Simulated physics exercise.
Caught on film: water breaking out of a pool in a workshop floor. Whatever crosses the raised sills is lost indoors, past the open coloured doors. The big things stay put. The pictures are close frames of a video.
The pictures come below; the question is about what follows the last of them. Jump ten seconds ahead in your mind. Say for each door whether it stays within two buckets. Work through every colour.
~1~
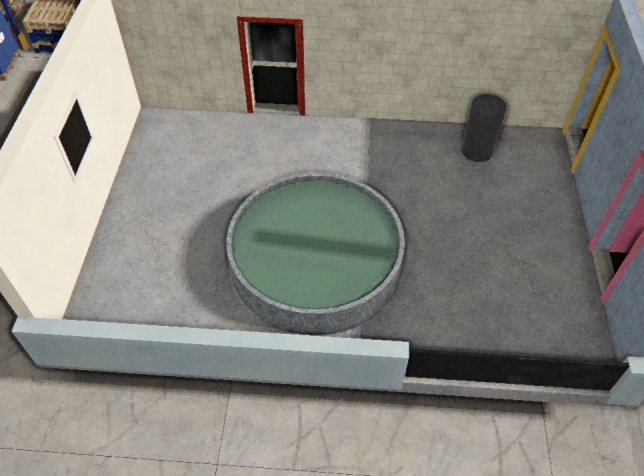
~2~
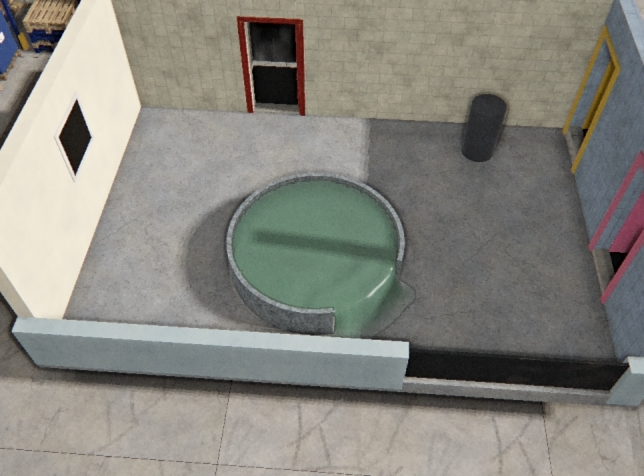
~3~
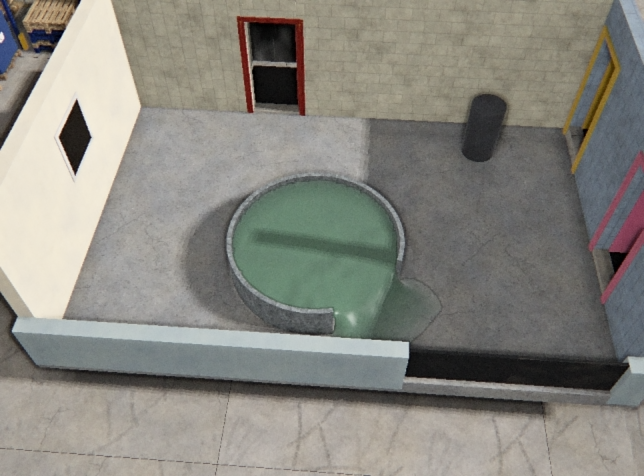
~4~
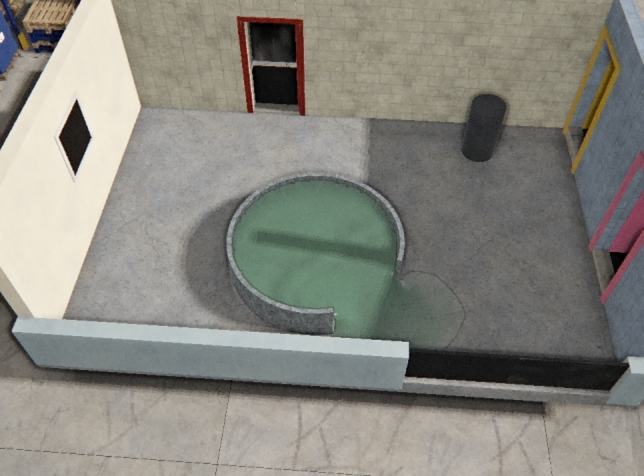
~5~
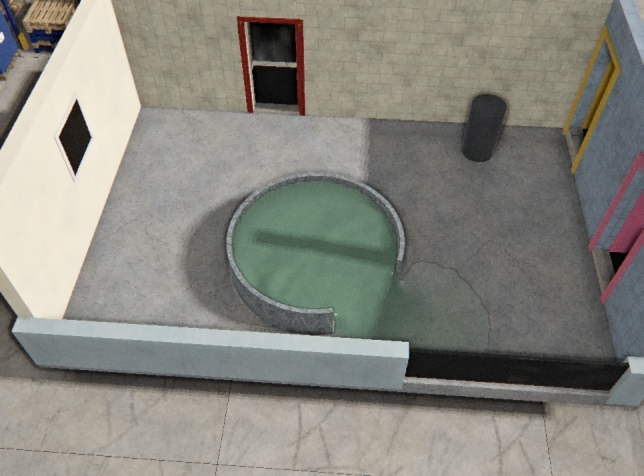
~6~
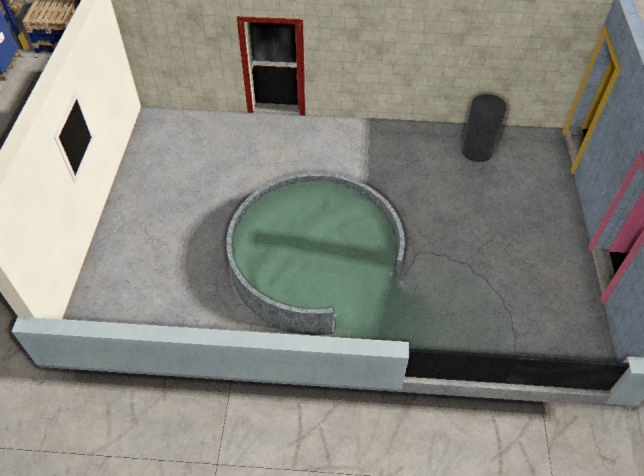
The red door ends up at or below the line; the yellow door ends up at or below the line; the pink door ends up above the line.
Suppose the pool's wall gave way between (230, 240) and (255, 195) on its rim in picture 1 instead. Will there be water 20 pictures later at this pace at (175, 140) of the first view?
That spot ends up inundated.
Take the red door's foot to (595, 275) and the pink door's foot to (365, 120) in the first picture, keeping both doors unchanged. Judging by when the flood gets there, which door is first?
I'd go with the red-painted one.
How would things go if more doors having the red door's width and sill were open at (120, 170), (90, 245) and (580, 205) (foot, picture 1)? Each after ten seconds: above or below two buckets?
Door one stays inside the limit, door two stays inside the limit, door three breaks the limit.
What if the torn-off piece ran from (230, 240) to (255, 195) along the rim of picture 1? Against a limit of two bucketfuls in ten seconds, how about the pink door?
I'd say pink falls short.
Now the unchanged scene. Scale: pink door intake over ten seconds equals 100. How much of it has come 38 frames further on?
Some 80 per cent.
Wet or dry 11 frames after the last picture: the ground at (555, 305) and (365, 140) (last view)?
Taking them as listed, I'd call them soaked and not wet.
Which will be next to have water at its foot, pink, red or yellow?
The door marked pink.
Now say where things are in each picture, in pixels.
In the first frame, still water in the round tank at (316, 240).
In the second frame, the front is at (400, 283), out from the gap at (372, 308).
In the third frame, water pours out at (372, 308) and has run to (436, 305).
In the fourth frame, water pours out at (372, 309) and has run to (455, 306).
In the fifth frame, water pours out at (372, 309) and has run to (482, 339).
In the sixth frame, the front is at a hidden place, out from the gap at (372, 308).
A moment on, water covers 15 % of the floor; the red door not reached, the yellow door not reached, the pink door not reached.
Next, water covers 20 % of the floor; the red door not reached, the yellow door not reached, the pink door wet at the sill, nothing in.
Then, water covers 40 % of the floor; the red door not reached, the yellow door wet at the sill, nothing in, the pink door over two buckets in.
Later, water covers 70 % of the floor; the red door not reached, the yellow door wet at the sill, nothing in, the pink door far over two buckets in.
In the end, water covers 95 % of the floor; the red door wet at the sill, nothing in, the yellow door wet at the sill, nothing in, the pink door far over two buckets in.
